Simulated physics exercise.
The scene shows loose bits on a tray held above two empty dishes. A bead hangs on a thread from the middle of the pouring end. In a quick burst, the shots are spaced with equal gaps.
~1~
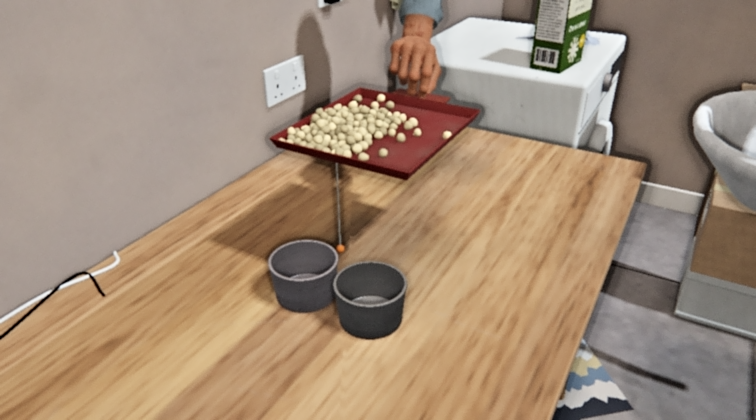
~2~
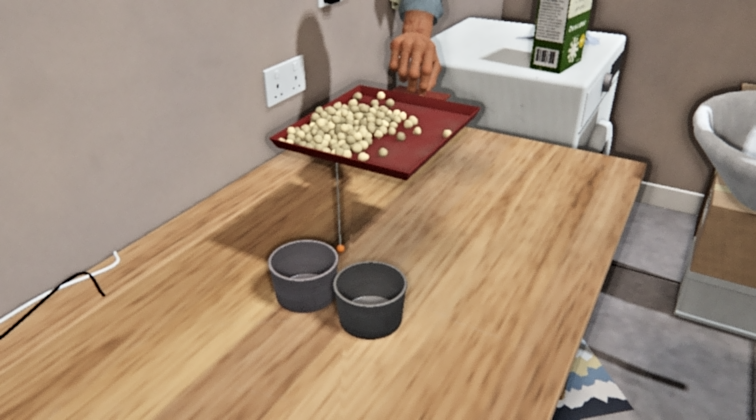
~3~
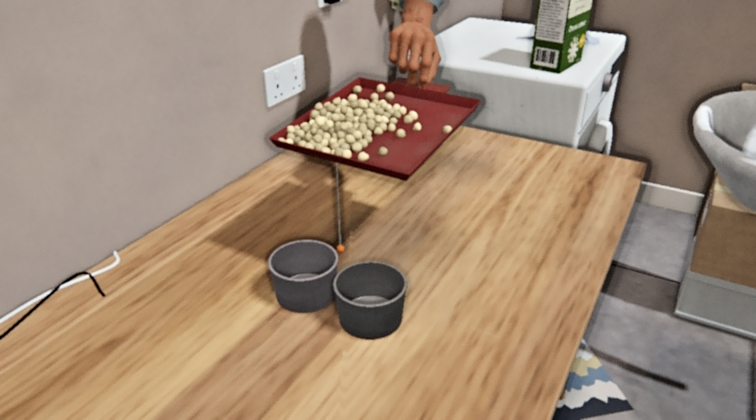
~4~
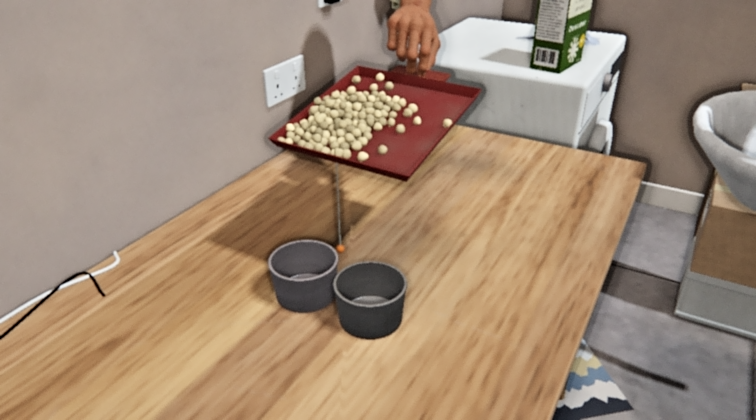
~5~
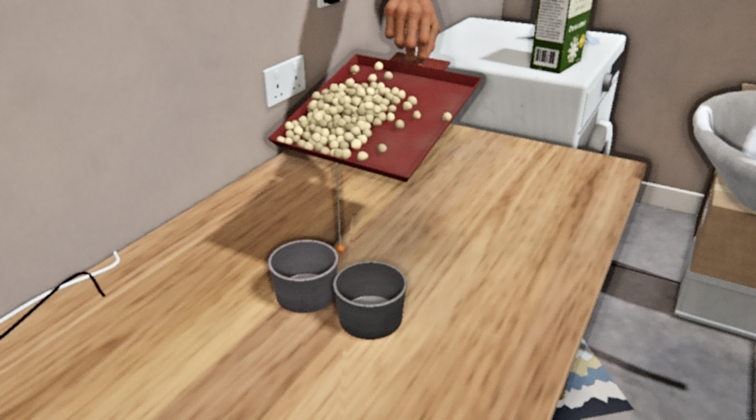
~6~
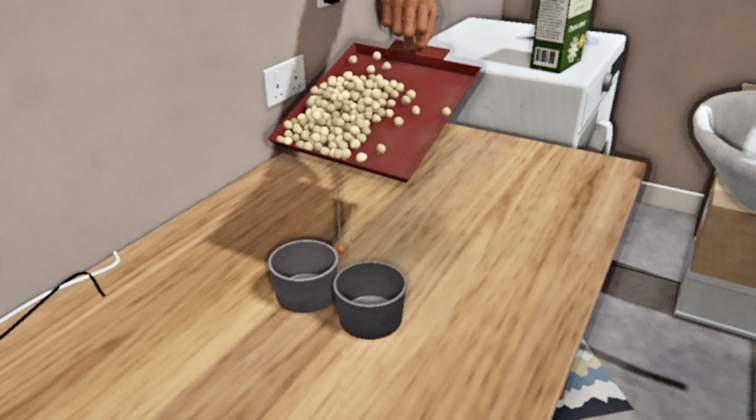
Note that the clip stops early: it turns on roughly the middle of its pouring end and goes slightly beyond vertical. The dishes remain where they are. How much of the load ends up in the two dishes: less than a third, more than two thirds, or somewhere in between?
Somewhere in between ends up in them.
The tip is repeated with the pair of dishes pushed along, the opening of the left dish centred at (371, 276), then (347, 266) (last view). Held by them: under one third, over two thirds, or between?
Try 1 - below one third; try 2 - less than a third.
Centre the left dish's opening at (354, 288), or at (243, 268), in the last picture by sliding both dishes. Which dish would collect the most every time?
The one on the left side; the one on the right side.
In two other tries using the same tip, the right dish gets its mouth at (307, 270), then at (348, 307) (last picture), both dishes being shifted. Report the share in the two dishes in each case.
Roughly 40 per cent, and 70 per cent.
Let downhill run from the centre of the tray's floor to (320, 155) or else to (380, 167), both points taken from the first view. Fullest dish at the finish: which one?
First it's the dish to the left, then it's the dish to the right.
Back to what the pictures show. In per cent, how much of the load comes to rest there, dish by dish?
The left dish holds 20 % and the right dish holds 30 %.
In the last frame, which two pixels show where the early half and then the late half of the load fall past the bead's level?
The leading part at (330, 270), the rest of it at (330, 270).
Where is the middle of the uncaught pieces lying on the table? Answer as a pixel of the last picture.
About (290, 354) in the last picture.
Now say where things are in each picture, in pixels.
The first frame shows corners of the pouring end (276, 137) and (407, 169), level; middle of the load (347, 129), macadamia nuts; left dish (285, 291); right dish (352, 317); bead on its thread (340, 249).
The second frame shows corners of the pouring end (276, 137) and (407, 170), level; middle of the load (347, 128).
The third frame shows corners of the pouring end (276, 137) and (406, 170), tipped barely, level across its low end; middle of the load (346, 125).
The fourth frame shows corners of the pouring end (275, 137) and (406, 172), tipped a little, level across its low end; middle of the load (346, 120).
The fifth frame shows corners of the pouring end (274, 137) and (406, 173), tipped a little, level across its low end; middle of the load (345, 115).
The sixth frame shows corners of the pouring end (274, 137) and (405, 174), tipped clearly, level across its low end; middle of the load (344, 111); left dish (285, 291); right dish (352, 317).
Just after the last frame, tray tipped steeply; the larger part on the tray; just a few in the right dish; just a few in the left dish; just a few outside both; roughly a quarter in the air.
A moment on, tray tipped right over; roughly a quarter in the right dish; about a tenth in the left dish; roughly half outside both; roughly a quarter in the air.
Further on, tray tipped past a quarter turn; roughly a third in the right dish; roughly a quarter in the left dish; roughly half outside both.
When it is over, tray tipped past a quarter turn; roughly a third in the right dish; roughly a quarter in the left dish; roughly half outside both.
